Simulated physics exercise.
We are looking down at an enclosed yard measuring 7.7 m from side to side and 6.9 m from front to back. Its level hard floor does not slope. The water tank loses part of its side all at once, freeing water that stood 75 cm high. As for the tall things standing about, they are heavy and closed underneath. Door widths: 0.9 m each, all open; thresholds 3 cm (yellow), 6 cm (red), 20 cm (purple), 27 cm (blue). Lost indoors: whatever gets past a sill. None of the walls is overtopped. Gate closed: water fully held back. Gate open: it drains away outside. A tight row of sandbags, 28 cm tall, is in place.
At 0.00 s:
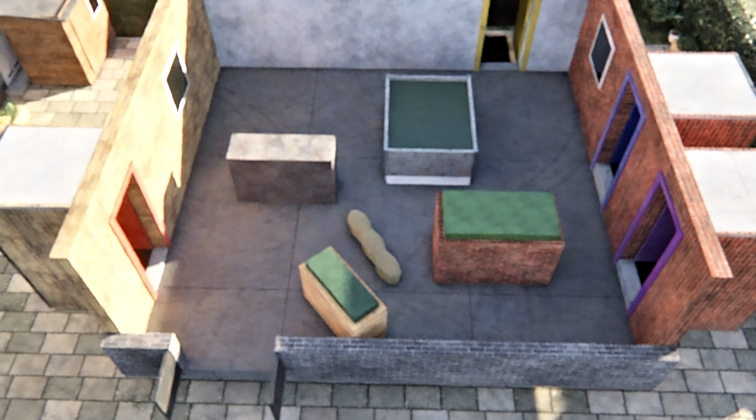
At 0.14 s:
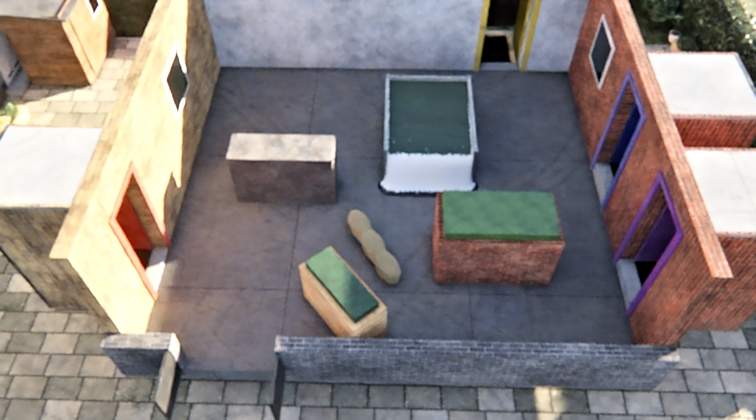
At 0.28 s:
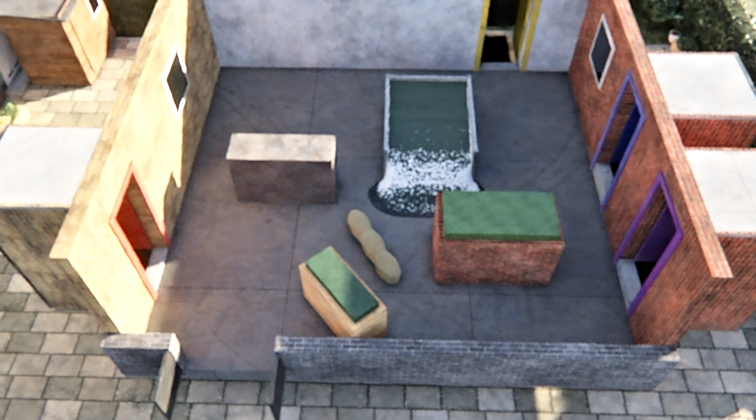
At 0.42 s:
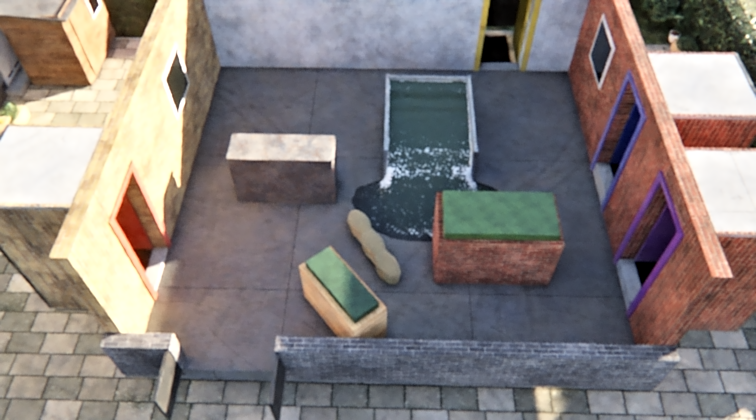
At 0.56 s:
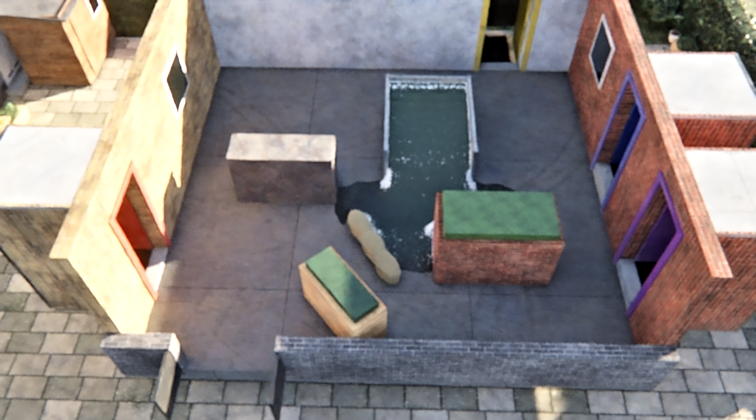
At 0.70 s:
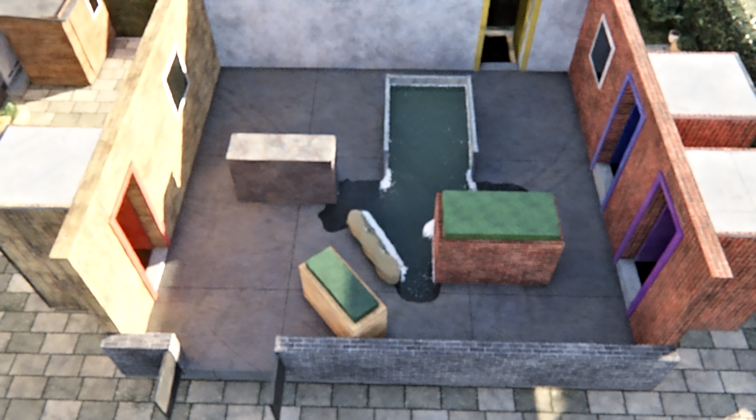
Dark green water bursts from the front of a rectangular tank at the back of a walled, grey-floored yard, seen from a fixed high viewpoint. A grey block stands left, a green-topped brick block right, and a tan peanut-shaped object and green-topped tan box nearer. The water drops in white foam, spreads sideways, and runs forward between the peanut shape and brick block.
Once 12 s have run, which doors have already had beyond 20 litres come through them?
After 12 s: The yellow door already has; the red door has not yet; the purple door has not yet; the blue door has not yet.
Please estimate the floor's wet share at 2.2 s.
Around 35 per cent.
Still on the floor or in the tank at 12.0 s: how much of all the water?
Still there: Roughly 94 %.
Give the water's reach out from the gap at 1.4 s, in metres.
It's close to 3.8 metres.
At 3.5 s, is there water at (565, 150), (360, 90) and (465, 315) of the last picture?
Submerged, untouched, submerged.
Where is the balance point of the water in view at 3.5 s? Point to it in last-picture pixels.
Centre: Roughly (453, 223) px.
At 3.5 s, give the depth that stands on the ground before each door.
Depths in centimetres - yellow: 1, red: 4, purple: 12, blue: 16.
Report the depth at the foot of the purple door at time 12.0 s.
5.0 cm.
After 1.4 s water covers 20 % of the floor and is deepest (46 cm) near (448, 228); yellow door not reached, red door not reached, purple door not reached, blue door not reached.
After 2.2 s water covers 35 % of the floor and is deepest (37 cm) near (386, 252); yellow door not reached, red door not reached, purple door 6 cm at the sill, 0 L in, blue door 22 cm at the sill, 0 L in.
After 3.5 s water covers 50 % of the floor and is deepest (23 cm) near (609, 365); yellow door not reached, red door 4 cm at the sill, 0 L in, purple door 12 cm at the sill, 0 L in, blue door 16 cm at the sill, 0 L in.
After 7.0 s water covers 75 % of the floor and is deepest (16 cm) near (563, 73); yellow door 8 cm at the sill, 33 L in, red door 4 cm at the sill, 1 L in, purple door 10 cm at the sill, 0 L in, blue door 7 cm at the sill, 0 L in.
After 12.0 s water covers 95 % of the floor and is deepest (8 cm) near (198, 150); yellow door 7 cm at the sill, 104 L in, red door 3 cm at the sill, 1 L in, purple door 5 cm at the sill, 0 L in, blue door 4 cm at the sill, 0 L in.
